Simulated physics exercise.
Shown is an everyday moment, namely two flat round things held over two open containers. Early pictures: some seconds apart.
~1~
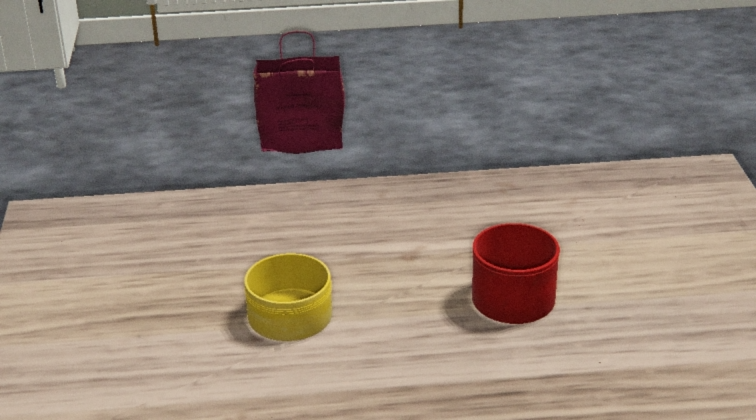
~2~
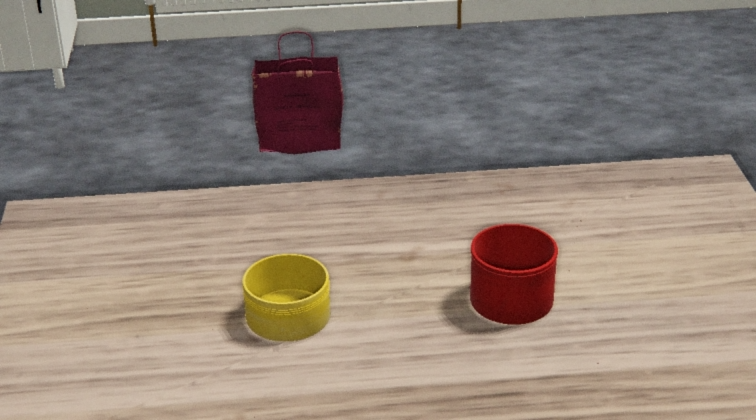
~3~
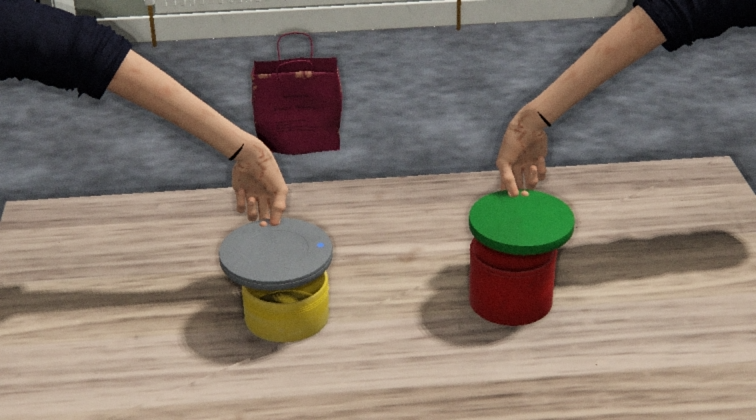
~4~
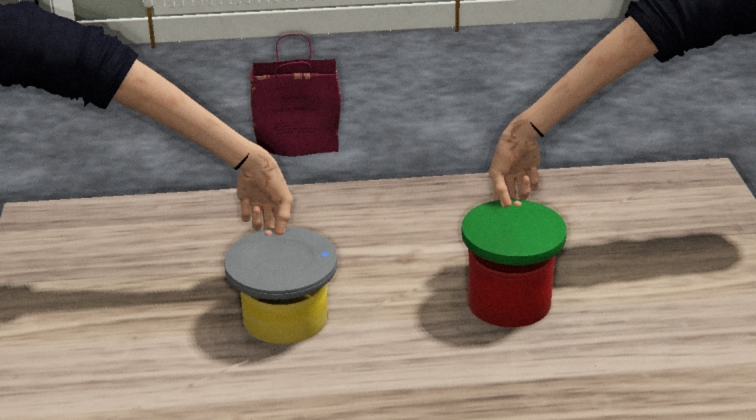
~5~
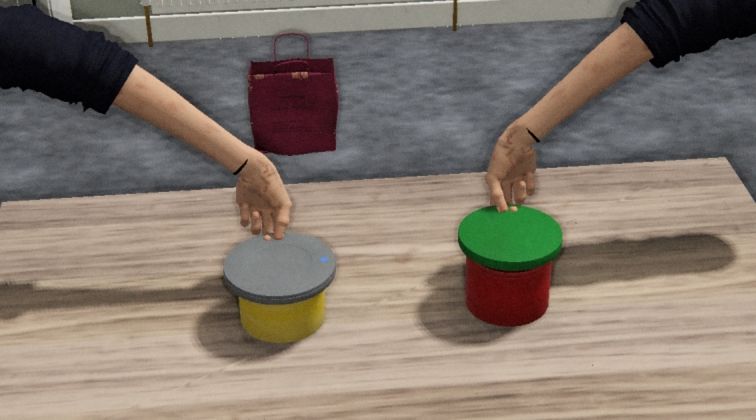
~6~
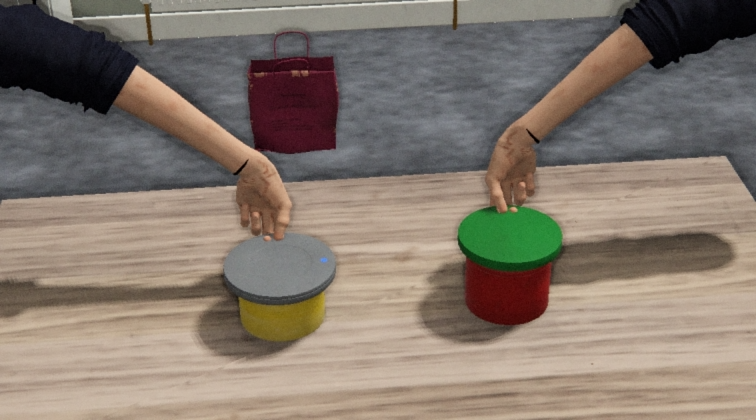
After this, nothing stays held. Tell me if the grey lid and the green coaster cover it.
Let go and you'll find the grey lid spans the mouth and the green coaster spans the mouth.
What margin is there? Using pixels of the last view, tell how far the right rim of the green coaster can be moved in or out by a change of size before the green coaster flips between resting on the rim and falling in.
Shift: 12 px, leftward.
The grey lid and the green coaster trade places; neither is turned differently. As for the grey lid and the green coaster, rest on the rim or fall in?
The grey lid is held up, and the green coaster is held up.
Then, 0.12 s later than the last frame, grey lid moving near (280, 273); green coaster moving near (510, 243).
Then, 0.52 s later than the last frame, grey lid sitting on the rim near (280, 273); green coaster sitting on the rim near (509, 243).
When it is over, the grey lid covers the opening, near (280, 273); the green coaster covers the opening, near (509, 243).
